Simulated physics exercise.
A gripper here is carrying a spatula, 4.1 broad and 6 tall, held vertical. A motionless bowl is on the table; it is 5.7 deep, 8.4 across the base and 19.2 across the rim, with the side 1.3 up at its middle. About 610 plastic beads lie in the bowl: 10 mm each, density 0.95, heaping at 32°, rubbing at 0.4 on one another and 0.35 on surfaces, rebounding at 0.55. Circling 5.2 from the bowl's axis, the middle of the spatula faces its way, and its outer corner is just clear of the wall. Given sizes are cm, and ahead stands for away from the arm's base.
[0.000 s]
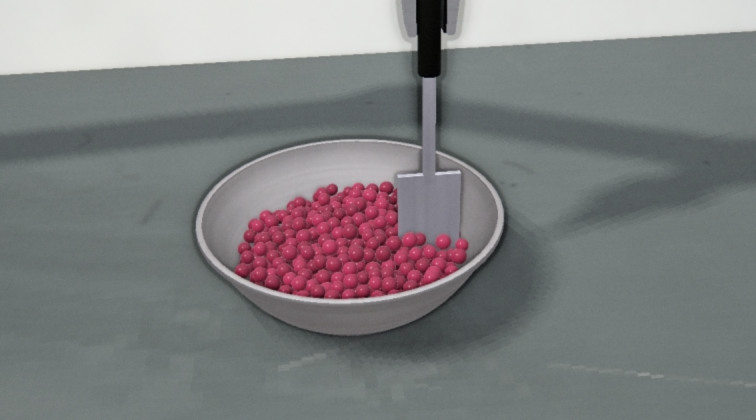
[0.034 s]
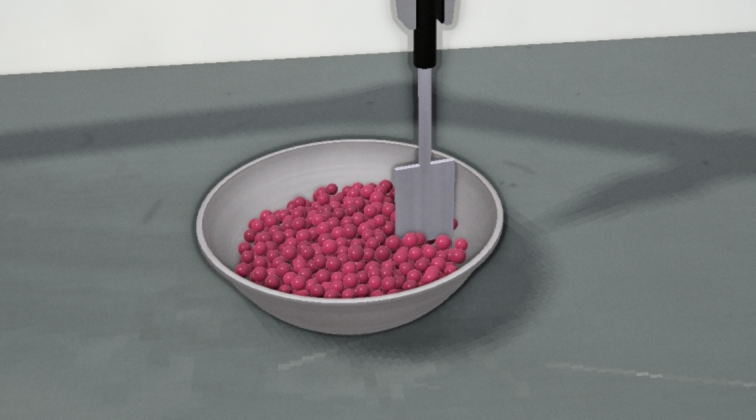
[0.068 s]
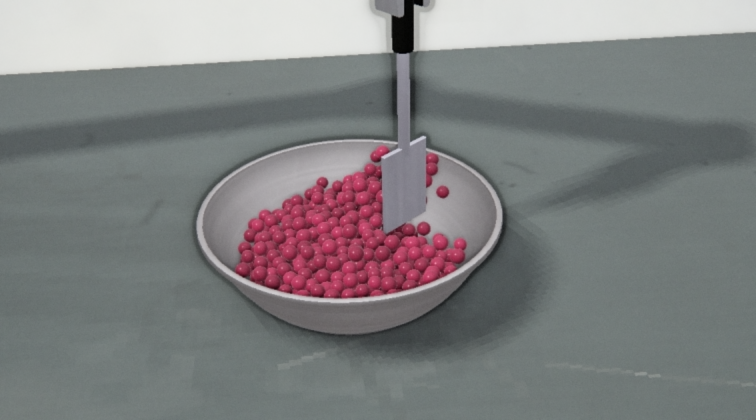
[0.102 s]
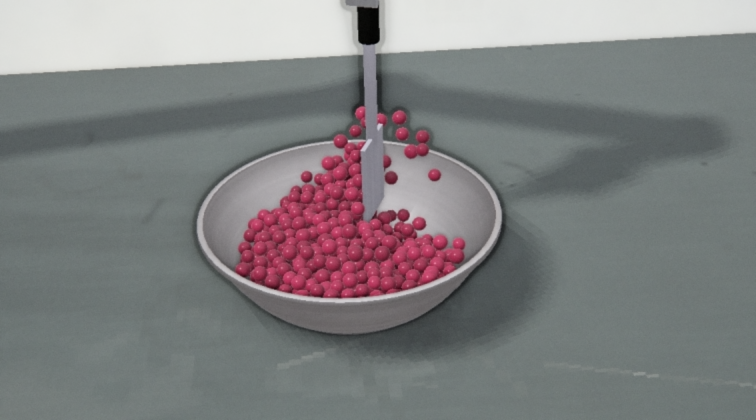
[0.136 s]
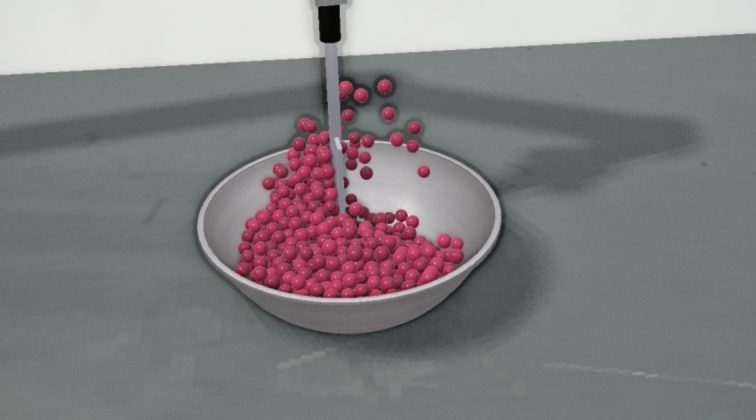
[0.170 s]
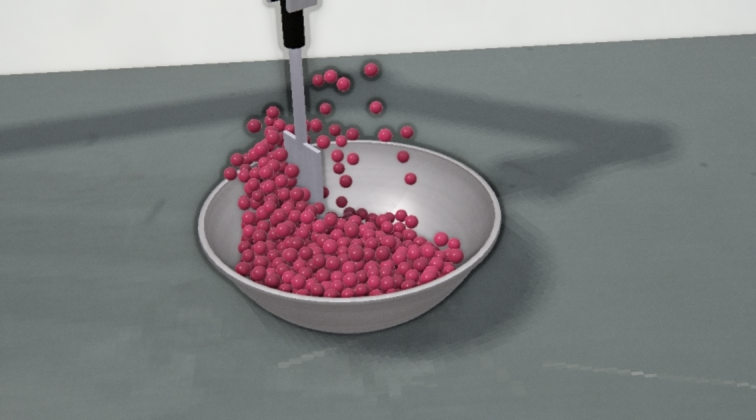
A pale grey bowl heaped with pinkish-red beads sits on a dark grey tabletop before a white wall, seen from slightly above by a still camera. A grey spatula with a black handle stands upright inside it, at the right. The spatula sweeps leftward around the back of the bowl, turning as it goes, piling beads up at the left and flinging some into the air.
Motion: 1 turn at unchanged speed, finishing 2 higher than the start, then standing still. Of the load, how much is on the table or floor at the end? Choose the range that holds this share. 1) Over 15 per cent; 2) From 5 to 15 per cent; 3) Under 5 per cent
Over 15 per cent.
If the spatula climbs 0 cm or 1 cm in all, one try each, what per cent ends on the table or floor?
I'd reckon around 30 and 30 per cent.
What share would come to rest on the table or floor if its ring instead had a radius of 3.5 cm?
Near 15 %.
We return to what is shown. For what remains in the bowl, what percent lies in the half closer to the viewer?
I'd put it at roughly 55 per cent.
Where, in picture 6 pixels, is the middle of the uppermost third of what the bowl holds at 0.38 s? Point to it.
Estimated centre: (379, 270).
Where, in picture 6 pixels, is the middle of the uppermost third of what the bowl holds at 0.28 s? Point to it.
That third sits centred at about (309, 270).
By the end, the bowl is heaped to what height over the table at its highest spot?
I'd guess close to 5.0 centimetres.
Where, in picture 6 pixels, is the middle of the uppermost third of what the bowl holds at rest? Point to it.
Somewhere close to (363, 264).
After 0.28 s, 212° round, highest piece 9 above the table; 541 in the bowl, 19 on the table or floor, 46 in flight or on the tool.
After 0.38 s, 300° round, highest piece 9 above the table; 498 in the bowl, 72 on the table or floor, 36 in flight or on the tool.
After 0.63 s, 0° round, highest piece 4 above the table; 481 in the bowl, 125 on the table or floor.
After 1.33 s, 0° round, highest piece 4 above the table; 481 in the bowl, 125 on the table or floor.
In the end, 481 in the bowl, 125 on the table or floor. That is 21 % on the table or floor.
